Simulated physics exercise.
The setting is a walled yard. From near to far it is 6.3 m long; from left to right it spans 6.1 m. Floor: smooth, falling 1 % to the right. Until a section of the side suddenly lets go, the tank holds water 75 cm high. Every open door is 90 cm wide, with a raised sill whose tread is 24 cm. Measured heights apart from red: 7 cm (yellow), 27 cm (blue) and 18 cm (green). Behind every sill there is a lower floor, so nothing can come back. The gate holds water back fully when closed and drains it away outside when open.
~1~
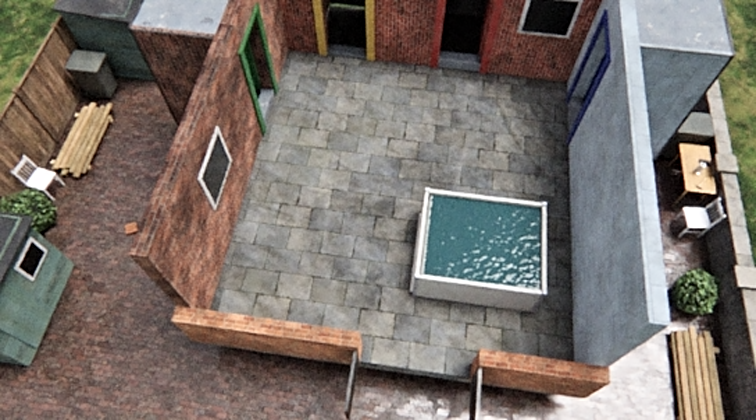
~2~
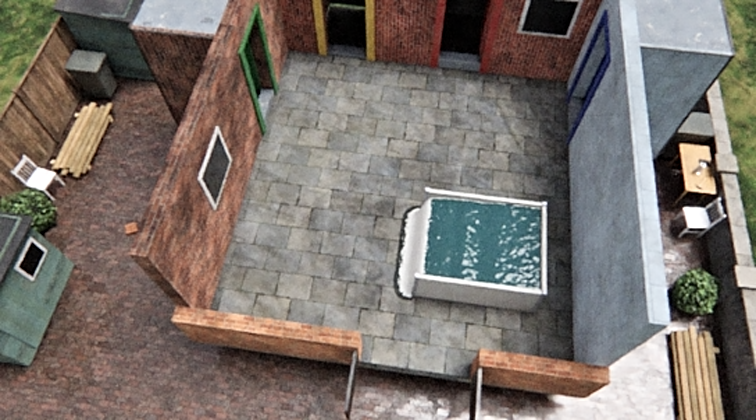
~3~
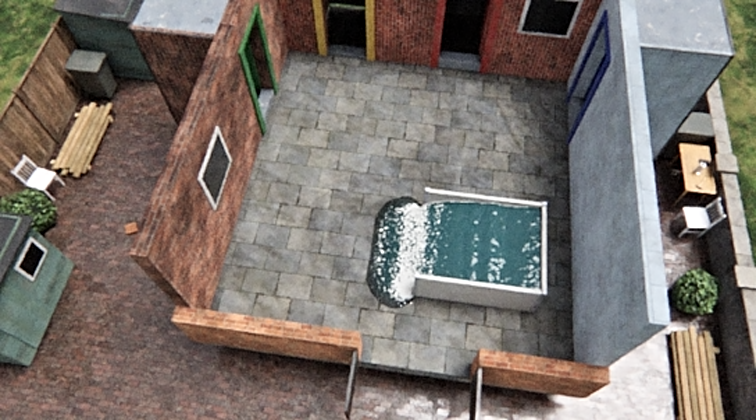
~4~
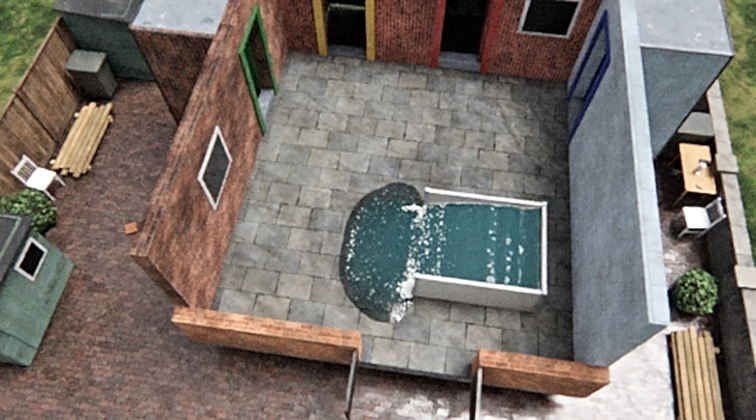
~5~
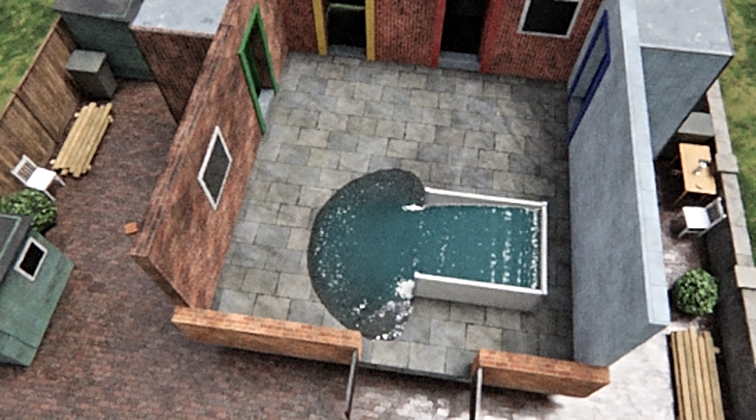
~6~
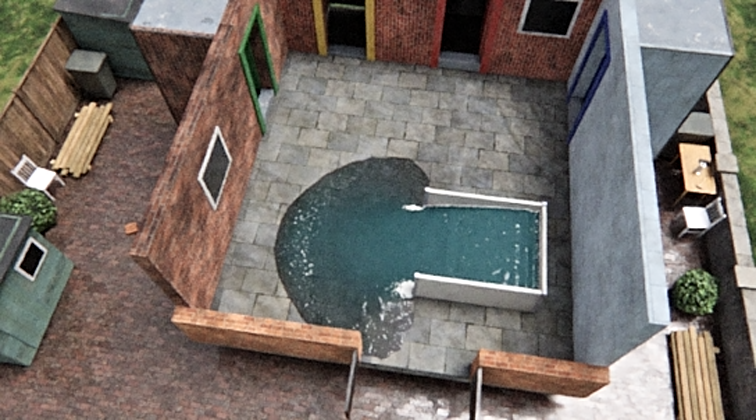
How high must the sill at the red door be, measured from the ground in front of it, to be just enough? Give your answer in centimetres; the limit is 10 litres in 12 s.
About 6 cm.
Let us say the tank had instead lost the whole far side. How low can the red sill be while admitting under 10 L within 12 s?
If so: Around 29 cm.
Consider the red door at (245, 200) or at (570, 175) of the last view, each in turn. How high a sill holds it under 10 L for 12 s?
About 26 cm for the first and 6.0 cm for the second.
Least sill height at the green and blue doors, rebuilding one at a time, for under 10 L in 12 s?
About 10.0 cm at green and about 13.5 cm at blue.
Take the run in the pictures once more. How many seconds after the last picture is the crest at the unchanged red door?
I'd say near 6.0 seconds.
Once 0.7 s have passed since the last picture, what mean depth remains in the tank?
The average depth is some 36 cm.
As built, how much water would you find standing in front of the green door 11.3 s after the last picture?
About 2.0 centimetres deep.
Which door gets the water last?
The blue one comes last.
Then, 0.7 s after the last picture water covers 35 % of the floor, deepest (32 cm) near (232, 237); it has not reached the red door.
Then, 2.3 s after the last picture water covers 45 % of the floor, deepest (30 cm) near (287, 55); it has not reached the red door.
Then, 11.3 s after the last picture water covers 90 % of the floor, deepest (14 cm) near (563, 211); 5 cm at the red door, 0 litres in over its 24 cm sill.
At the red door as built, the water peaked near 9 cm, 6.1 s after the last picture.
With a sill of 5.5 cm, 14 litres would have come in within the 12 s; with 7 cm, 5 litres. So under 10 litres takes about 6 cm.
